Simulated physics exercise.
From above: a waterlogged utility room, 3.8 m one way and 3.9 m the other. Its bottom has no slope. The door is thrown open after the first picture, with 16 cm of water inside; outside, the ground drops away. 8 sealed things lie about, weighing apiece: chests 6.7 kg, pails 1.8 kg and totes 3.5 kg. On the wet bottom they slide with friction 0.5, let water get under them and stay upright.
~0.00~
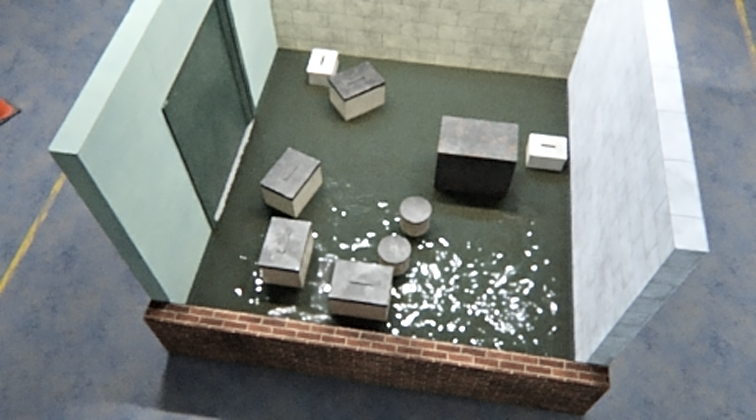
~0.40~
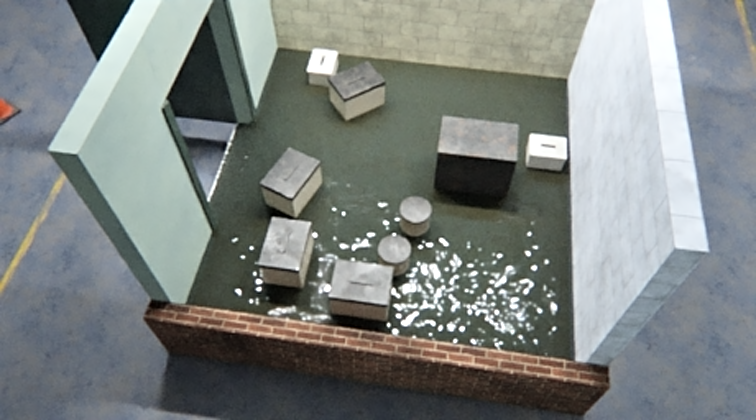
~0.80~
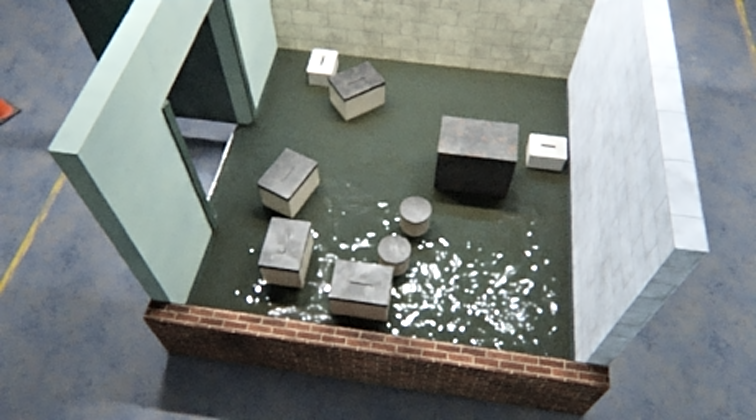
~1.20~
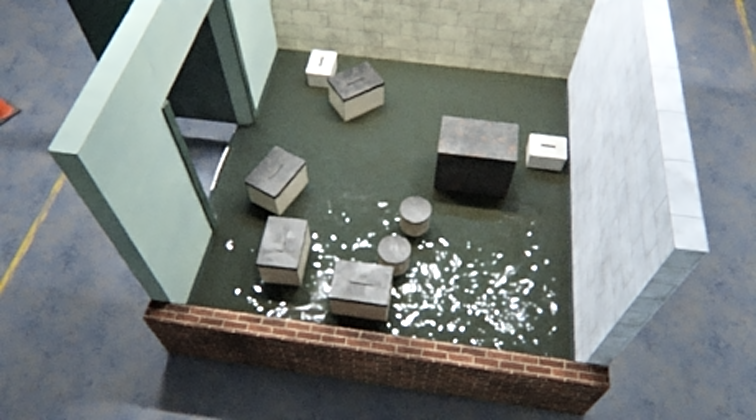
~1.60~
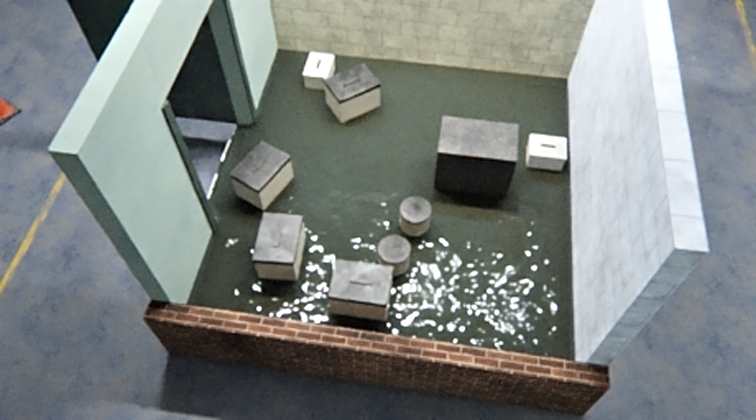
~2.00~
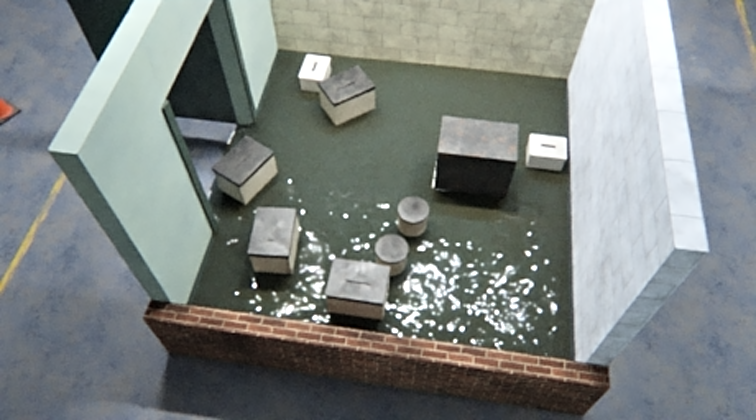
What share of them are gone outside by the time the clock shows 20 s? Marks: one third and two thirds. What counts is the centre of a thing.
At minimum two thirds of them leave.
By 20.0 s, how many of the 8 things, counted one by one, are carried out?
I get 7.
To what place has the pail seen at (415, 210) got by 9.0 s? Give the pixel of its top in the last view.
By then the top sits at about (299, 182).
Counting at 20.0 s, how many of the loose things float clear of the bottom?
Total: 1.
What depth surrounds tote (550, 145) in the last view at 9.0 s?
I'd say some 11 cm.
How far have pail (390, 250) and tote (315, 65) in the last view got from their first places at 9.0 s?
In order: 120 cm, then washed out.
After 4.0 s 1 of 8 are out; 7 afloat.
After 9.0 s 4 of 8 are out; 4 afloat.
After 16.0 s 7 of 8 are out; 1 afloat.
After 20.0 s 7 of 8 are out; 1 afloat.
